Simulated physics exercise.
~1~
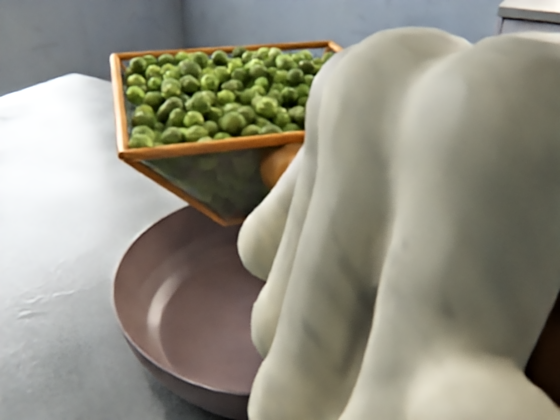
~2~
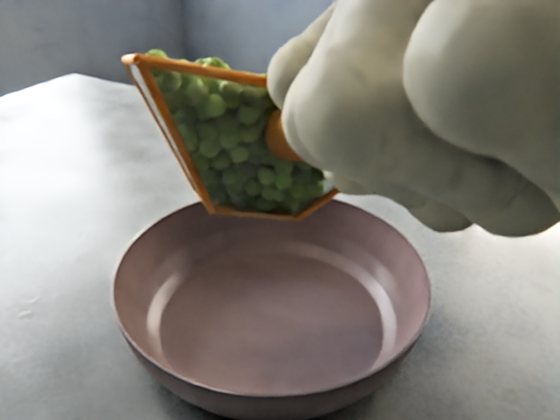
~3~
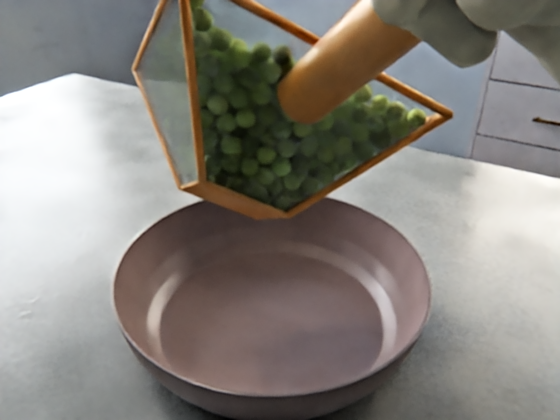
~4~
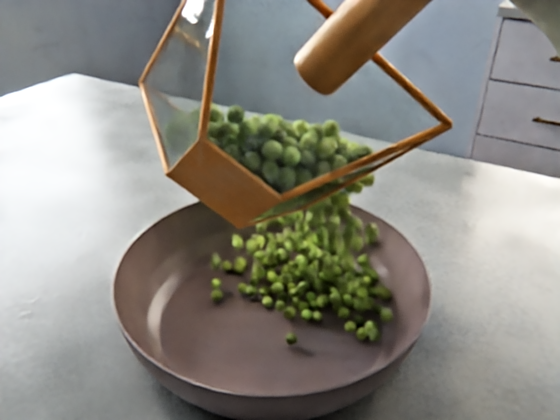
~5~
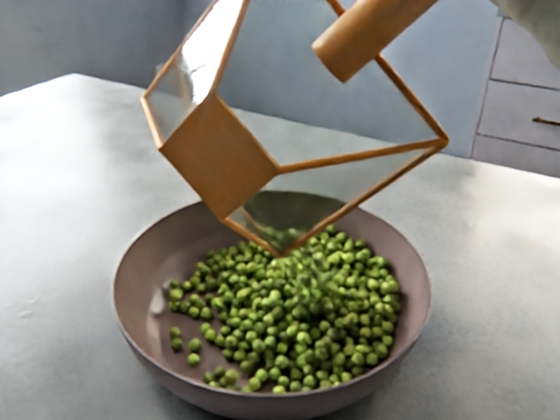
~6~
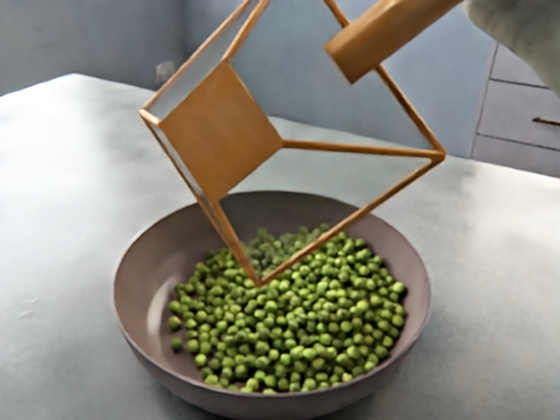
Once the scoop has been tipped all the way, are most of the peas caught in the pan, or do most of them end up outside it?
Most of the peas are caught in the pan. They lie in a broad heap there beneath the empty scoop.
